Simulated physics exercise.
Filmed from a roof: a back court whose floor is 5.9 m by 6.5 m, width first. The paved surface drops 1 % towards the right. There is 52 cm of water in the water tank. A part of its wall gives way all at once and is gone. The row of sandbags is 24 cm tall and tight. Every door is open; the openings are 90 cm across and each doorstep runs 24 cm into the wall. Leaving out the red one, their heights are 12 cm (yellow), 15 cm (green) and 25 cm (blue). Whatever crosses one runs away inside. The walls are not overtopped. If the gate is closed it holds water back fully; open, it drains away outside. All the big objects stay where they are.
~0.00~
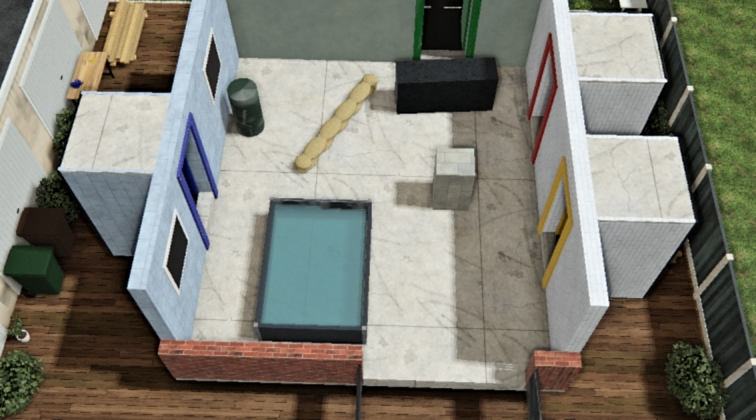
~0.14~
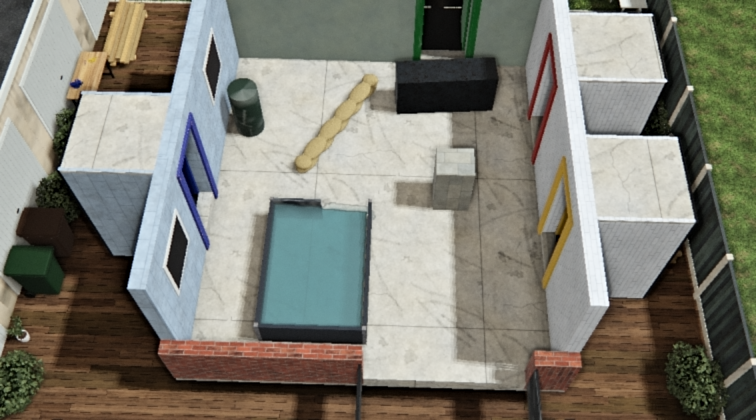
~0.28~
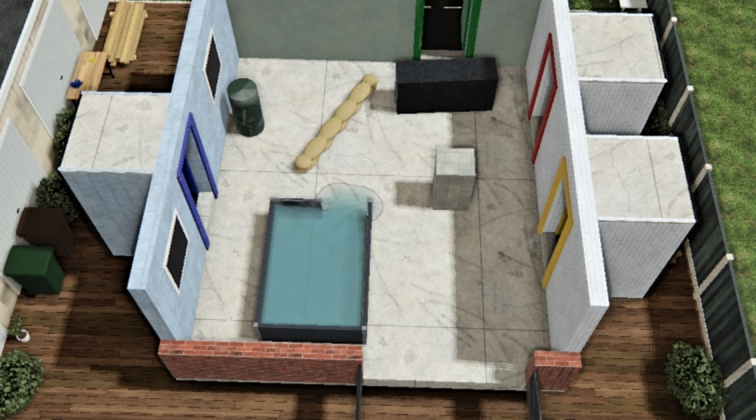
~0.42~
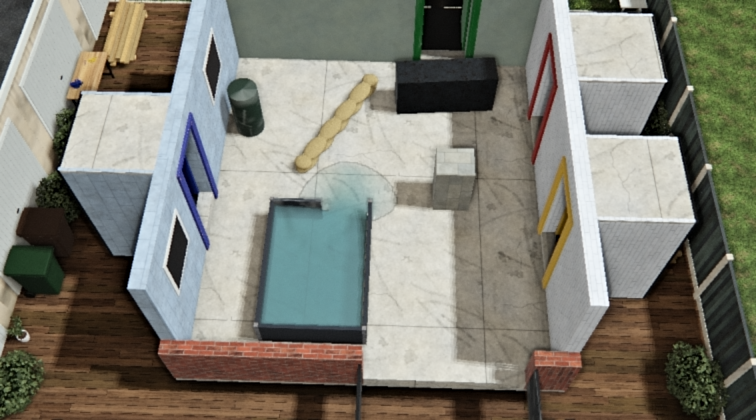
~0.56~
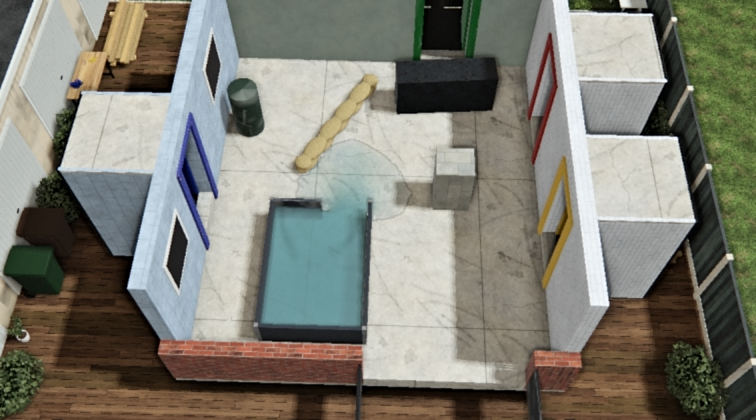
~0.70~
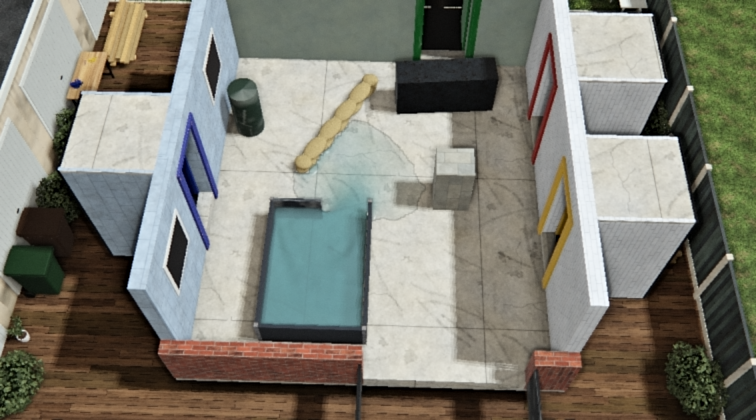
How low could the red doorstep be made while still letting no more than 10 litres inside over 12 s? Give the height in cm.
Some 18 cm above the ground.
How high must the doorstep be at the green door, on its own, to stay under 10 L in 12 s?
About 10.0 cm at green.
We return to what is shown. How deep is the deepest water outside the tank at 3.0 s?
About 29 cm.
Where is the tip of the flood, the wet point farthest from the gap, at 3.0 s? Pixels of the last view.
Around (519, 66).
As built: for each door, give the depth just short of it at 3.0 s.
Depths in cm: Yellow 0, red 13, green 7, blue 0.
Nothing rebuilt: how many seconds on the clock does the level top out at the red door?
At about 3.6 s.
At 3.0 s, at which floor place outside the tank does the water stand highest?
At about (396, 111).
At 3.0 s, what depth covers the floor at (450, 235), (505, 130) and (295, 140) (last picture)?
Roughly 0, 7 and 0 cm, in turn.
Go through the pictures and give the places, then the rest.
In the first frame, the water tank at (316, 263) is whole and still, 52 cm deep; the red door at (541, 106) is dry.
In the second frame, water pours out on the far side and has run 0.3 m, to a hidden place; about 6 cm deep outside, 52 cm at the back.
In the third frame, the gap is on the far side, the front 0.7 m out at (332, 188); the back of the water tank holds 52 cm.
In the fourth frame, the gap is on the far side, the front 1.2 m out at (340, 167); the back of the water tank holds 52 cm.
In the fifth frame, the gap is on the far side, the front 1.7 m out at (351, 144); the back of the water tank holds 52 cm.
In the sixth frame, water pours out on the far side and has run 2.2 m, to (355, 124); about 4 cm deep outside, 52 cm at the back; the red door at (541, 106), 4.0 m from the gap, is still 2.5 m from the nearest water.
After 1.4 s water covers 15 % of the floor, deepest (27 cm) near (353, 211); it has not reached the red door.
After 3.0 s water covers 35 % of the floor, deepest (29 cm) near (396, 111); 13 cm at the red door, 1 litre in over its 15 cm doorstep.
After 12.0 s water covers 90 % of the floor, deepest (10 cm) near (527, 160); 9 cm at the red door, 44 litres in over its 15 cm doorstep.
At the red door as built, the water arrived by 2.5 s and peaked near 19 cm at 3.6 s.
Run again over the same 12 s with other heights there, 52 litres in over 14.5 cm, 0 litres over 23 cm. The limit of 10 litres is kept from about 18 cm up.
